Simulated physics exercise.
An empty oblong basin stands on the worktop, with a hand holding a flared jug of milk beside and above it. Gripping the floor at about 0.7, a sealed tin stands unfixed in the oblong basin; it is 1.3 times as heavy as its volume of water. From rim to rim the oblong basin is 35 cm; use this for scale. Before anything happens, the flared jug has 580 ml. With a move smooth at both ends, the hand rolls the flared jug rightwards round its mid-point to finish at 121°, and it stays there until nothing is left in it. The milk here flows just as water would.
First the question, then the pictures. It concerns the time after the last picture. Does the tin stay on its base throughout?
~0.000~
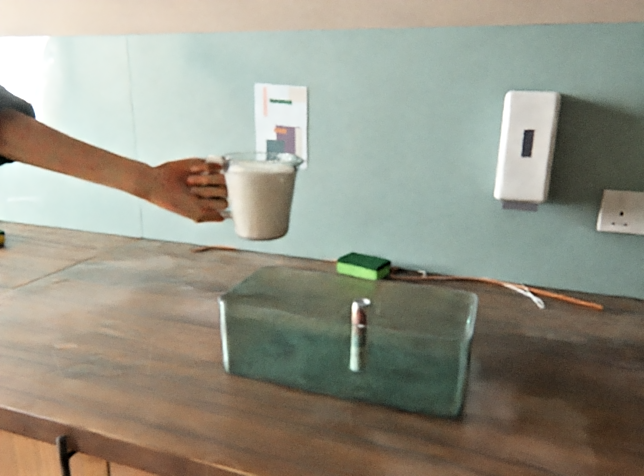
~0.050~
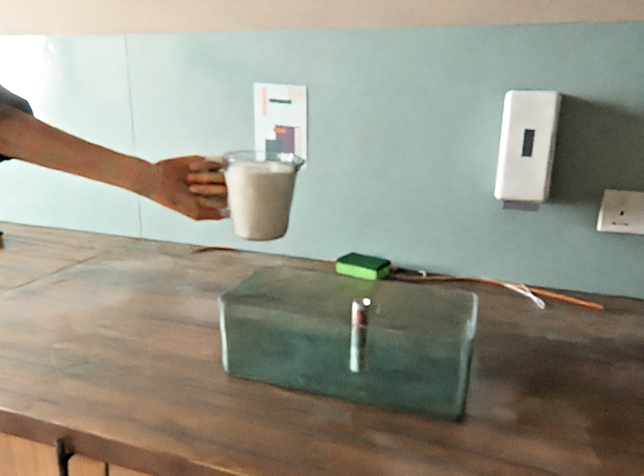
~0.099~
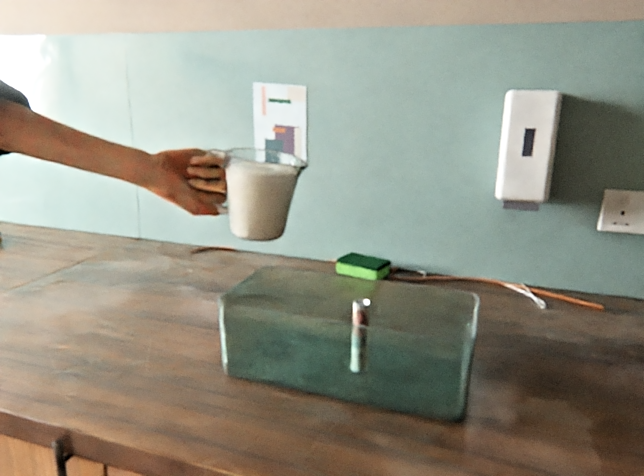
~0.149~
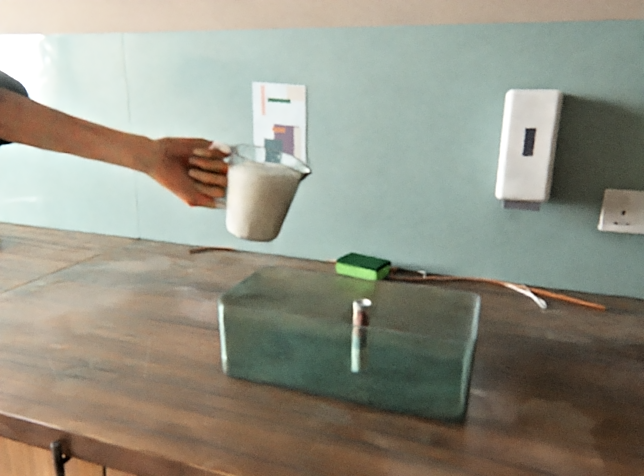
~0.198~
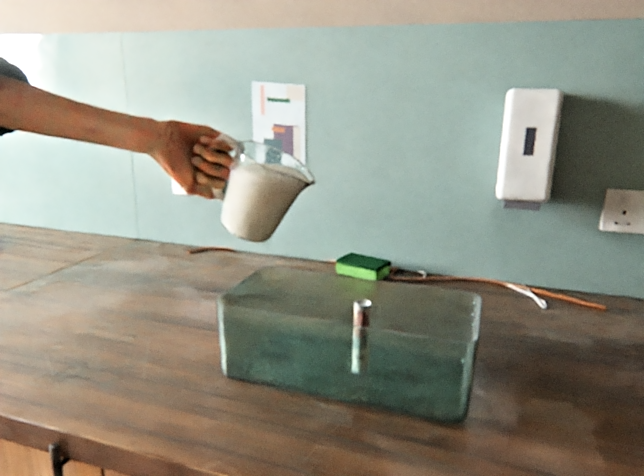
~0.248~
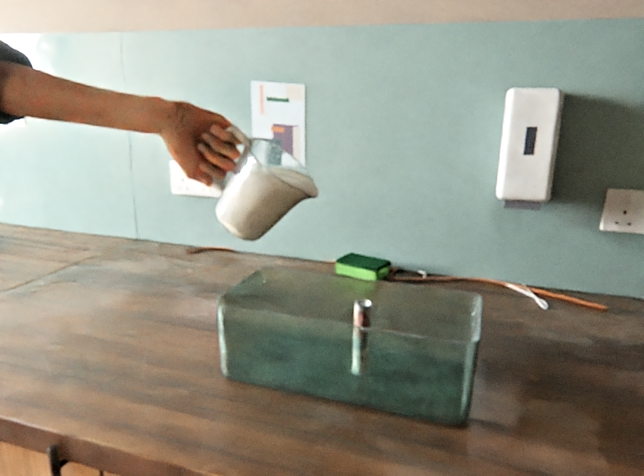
No, it's going to overturn.
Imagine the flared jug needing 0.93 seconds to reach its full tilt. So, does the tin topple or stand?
Outcome - the tin comes down.
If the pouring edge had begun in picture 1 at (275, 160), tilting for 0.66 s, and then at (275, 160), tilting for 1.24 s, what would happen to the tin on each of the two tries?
Try 1: Still standing; try 2: Still standing.
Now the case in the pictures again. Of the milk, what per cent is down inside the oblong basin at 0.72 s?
About 92 per cent.
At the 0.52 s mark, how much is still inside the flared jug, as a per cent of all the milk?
Close to 38 in a hundred.
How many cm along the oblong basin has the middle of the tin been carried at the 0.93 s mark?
Near 9 cm.
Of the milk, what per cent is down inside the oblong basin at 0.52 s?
Fraction in basin: Approx. 34%.
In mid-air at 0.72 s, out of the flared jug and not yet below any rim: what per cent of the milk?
Near 6 in a hundred.
Then, 0.52 s in, the tilt is 108° and 37 per cent is still to pour; the tin leans 4°.
Then, 0.72 s in, the tilt is 121° and 1 per cent is still to pour; the tin leans 32°.
Then, 0.93 s in, the tilt is 121° and 0 per cent is still to pour; the tin lies on its side.
Then, 1.16 s in, the tilt is 121° and 0 per cent is still to pour; the tin lies on its side.
Finally, the tin lies on its side.
